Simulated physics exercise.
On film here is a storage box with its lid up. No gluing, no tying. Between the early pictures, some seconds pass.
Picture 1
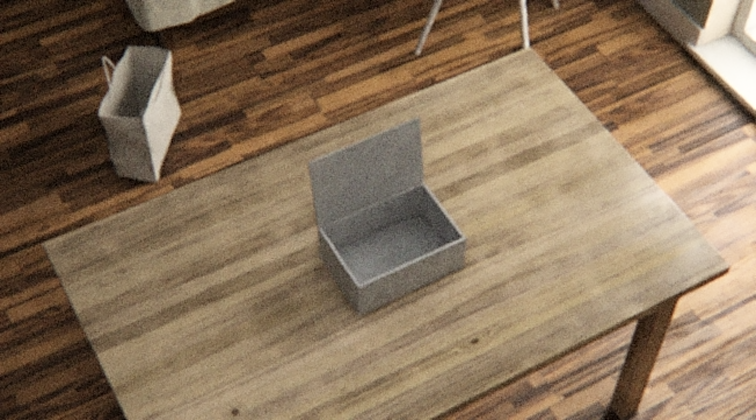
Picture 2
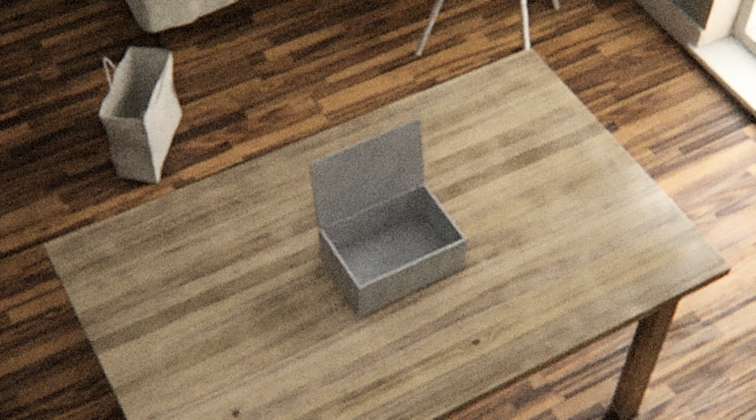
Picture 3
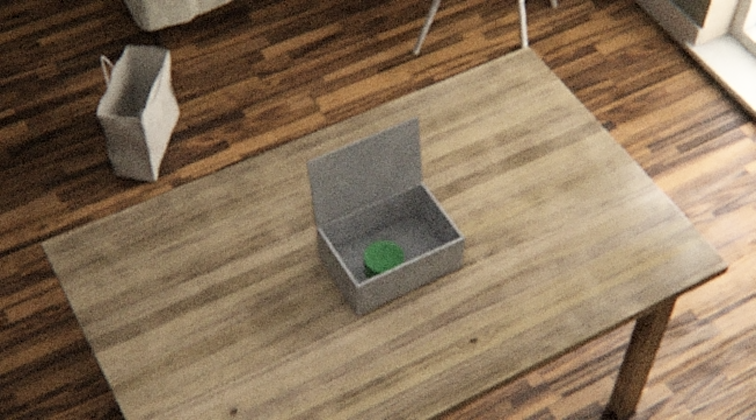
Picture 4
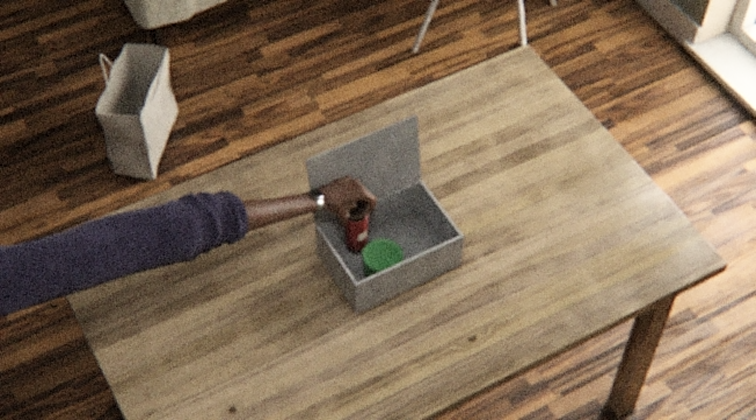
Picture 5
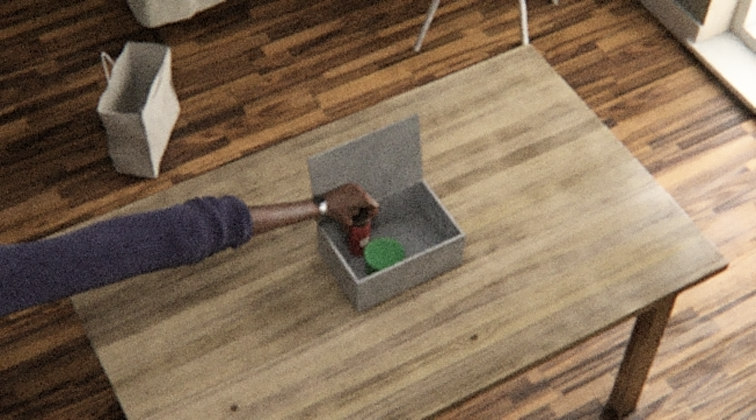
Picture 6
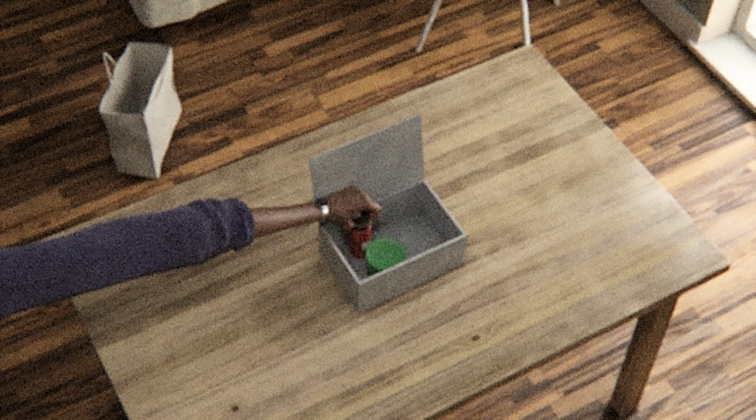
On a wooden table, an open gray box sat empty until a green tub appeared inside it; then a hand reached in from the left and lowered a red shaker slightly beside the tub.
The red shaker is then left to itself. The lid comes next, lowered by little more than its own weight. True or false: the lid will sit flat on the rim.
False.
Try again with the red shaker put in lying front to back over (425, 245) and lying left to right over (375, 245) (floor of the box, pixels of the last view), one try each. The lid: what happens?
Well, the first time the lid gets all the way down, and the second time it gets all the way down.
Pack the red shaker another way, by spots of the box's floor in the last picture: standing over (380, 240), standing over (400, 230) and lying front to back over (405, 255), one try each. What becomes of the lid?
Attempt one, it is left gaping; attempt two, it is left gaping; attempt three, it settles down.
Then, 1.00 s later than the last frame, lid starting down.
Then, 1.40 s later than the last frame, lid 70° above the rim.
Then, 1.60 s later than the last frame, lid 53° above the rim.
Then, 1.70 s later than the last frame, lid 43° above the rim.
When it is over, lid 36° above the rim; both as before. End places, in pixels of the last picture, red shaker near (362, 237).
